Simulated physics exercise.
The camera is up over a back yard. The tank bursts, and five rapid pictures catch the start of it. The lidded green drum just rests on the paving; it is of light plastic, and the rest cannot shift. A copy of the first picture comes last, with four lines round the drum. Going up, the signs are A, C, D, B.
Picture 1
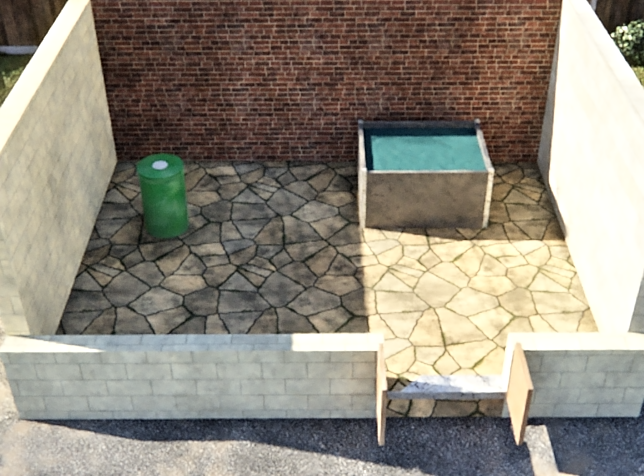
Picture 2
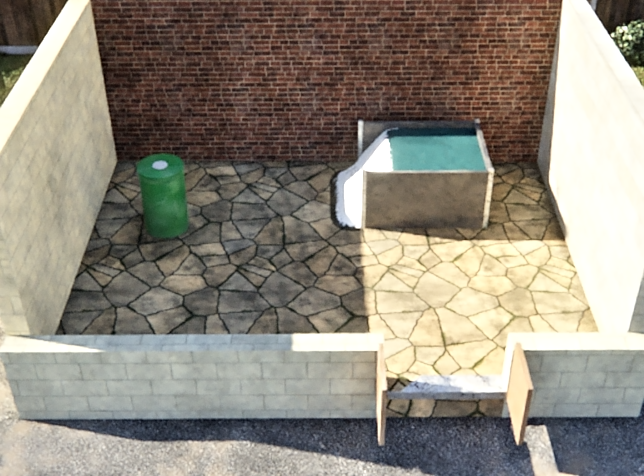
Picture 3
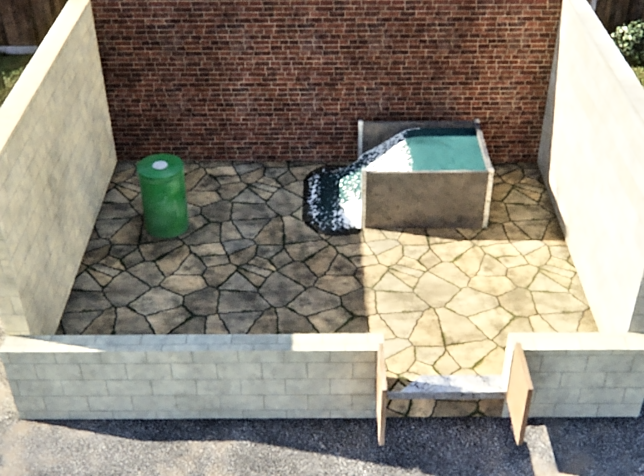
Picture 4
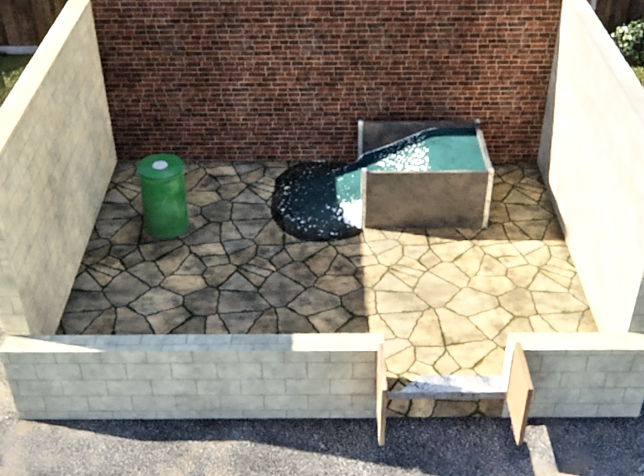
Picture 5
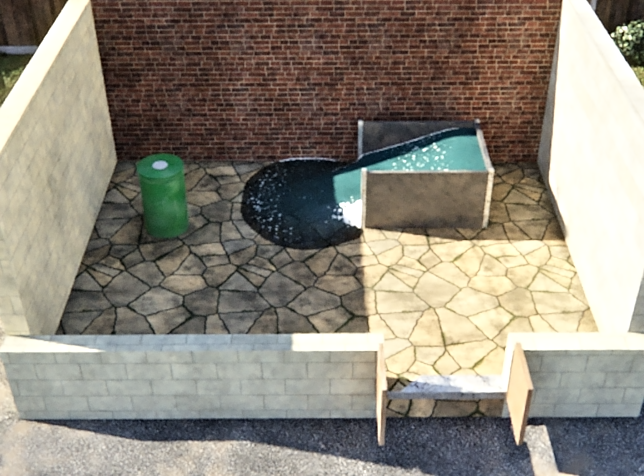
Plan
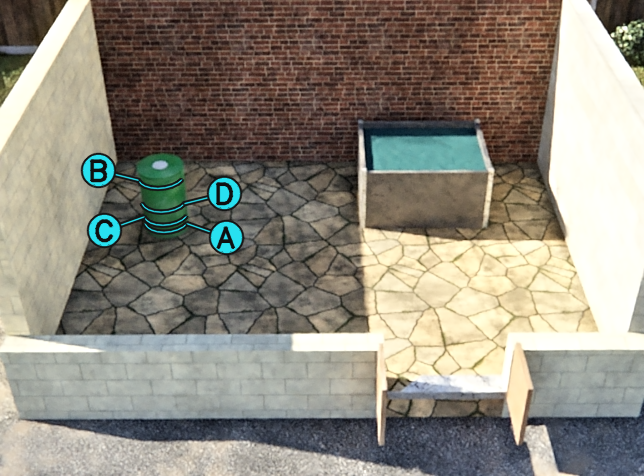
Water fills a raised tank against the brick wall of a walled, paved yard, then pours out over its left side in a white, foamy rush. It spreads leftward across the stones as a dark, rounded pool, widening toward the green drum, which stands still with dry paving between them.
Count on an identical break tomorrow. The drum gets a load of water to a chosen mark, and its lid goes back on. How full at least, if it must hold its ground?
D will do.
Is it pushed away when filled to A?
Yes, it does.
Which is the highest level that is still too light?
Level C.
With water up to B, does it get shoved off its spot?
No.
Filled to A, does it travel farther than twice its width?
Yes.
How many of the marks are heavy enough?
Two.
On the marked copy, A at (163, 232); B at (157, 188); C at (162, 225); D at (161, 212); from the bottom up A, C, D, B.
Choosing A, it is pushed about 7 times its own width away.
Choosing B, it does not move.
Choosing C, it is pushed about its own width away.
Choosing D, it does not move.
